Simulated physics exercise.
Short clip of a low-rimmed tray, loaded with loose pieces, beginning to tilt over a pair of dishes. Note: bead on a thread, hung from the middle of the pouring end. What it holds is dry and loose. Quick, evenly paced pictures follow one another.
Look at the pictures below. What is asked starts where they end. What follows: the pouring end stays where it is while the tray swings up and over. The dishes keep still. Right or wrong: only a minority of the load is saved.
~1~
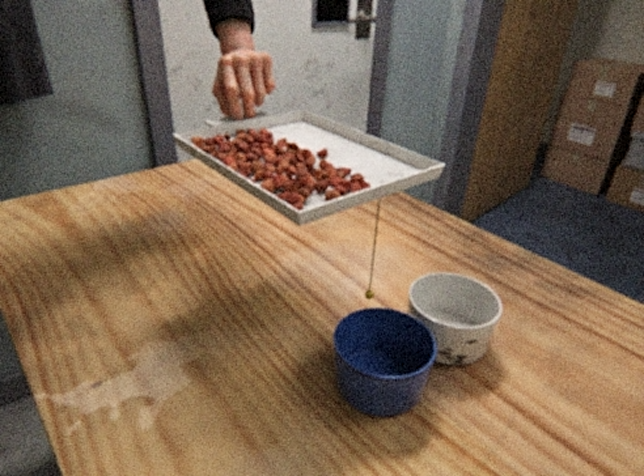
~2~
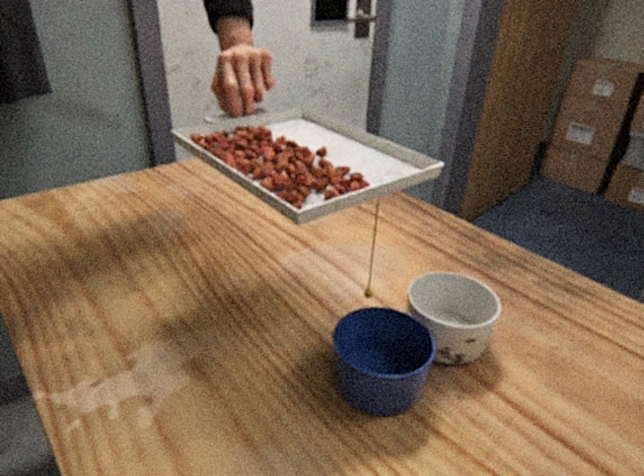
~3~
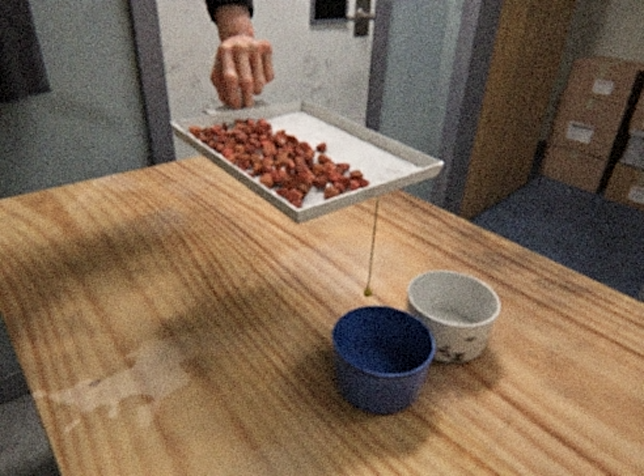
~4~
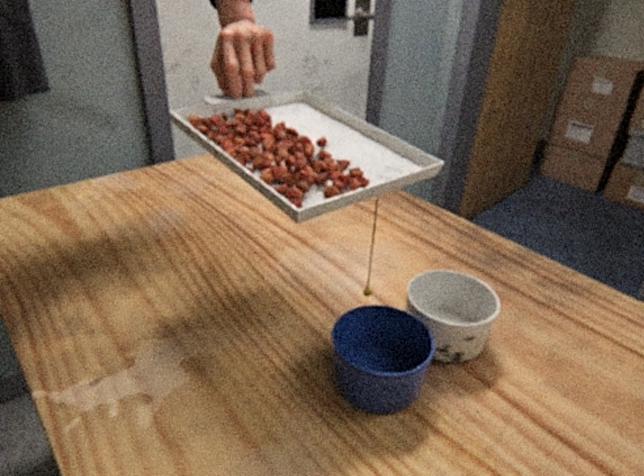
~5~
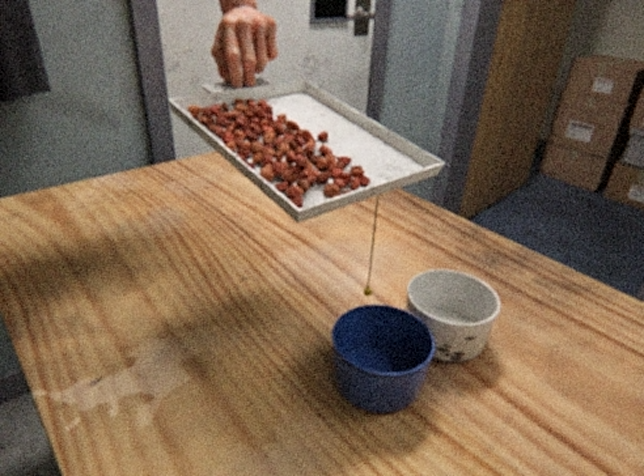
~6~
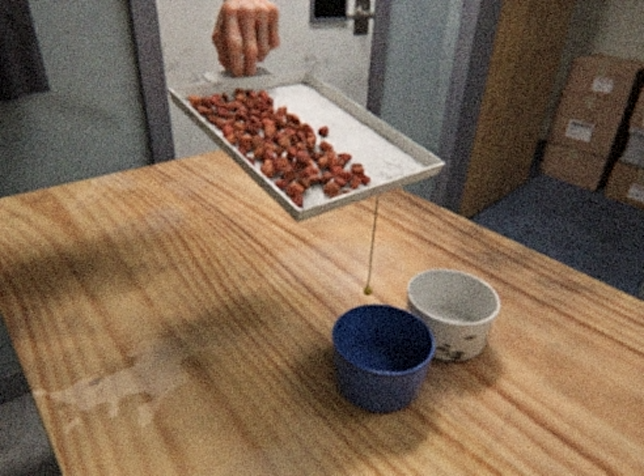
Wrong, most of it is saved.
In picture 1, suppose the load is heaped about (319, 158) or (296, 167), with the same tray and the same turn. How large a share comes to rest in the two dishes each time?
From the first start you get 90 in a hundred, from the second 70 in a hundred.
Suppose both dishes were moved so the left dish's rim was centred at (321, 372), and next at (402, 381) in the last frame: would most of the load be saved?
In the first position a majority, in the second a minority.
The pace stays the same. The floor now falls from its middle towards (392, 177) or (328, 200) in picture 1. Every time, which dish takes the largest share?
Outcome by order - one: Right side; two: Left side.
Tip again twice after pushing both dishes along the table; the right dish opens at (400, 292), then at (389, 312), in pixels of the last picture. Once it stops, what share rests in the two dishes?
Trial 1 around 40 percent, trial 2 around 60 percent.
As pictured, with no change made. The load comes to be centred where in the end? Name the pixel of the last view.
About (387, 370).
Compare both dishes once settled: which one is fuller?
I'd say more ends in the left-side one.
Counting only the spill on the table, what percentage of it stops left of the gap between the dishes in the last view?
It amounts to some 60 percent.
Soon, tray tipped steeply; all on the tray.
A while on, tray tipped right over; about a third on the tray; about a quarter in the left dish; a small part in the right dish; a small part outside both; about a quarter in the air.
Towards the end, tray tipped past a quarter turn; about two thirds in the left dish; about a quarter in the right dish; about a quarter outside both.
Finally, tray tipped past a quarter turn; about two thirds in the left dish; about a quarter in the right dish; about a quarter outside both.
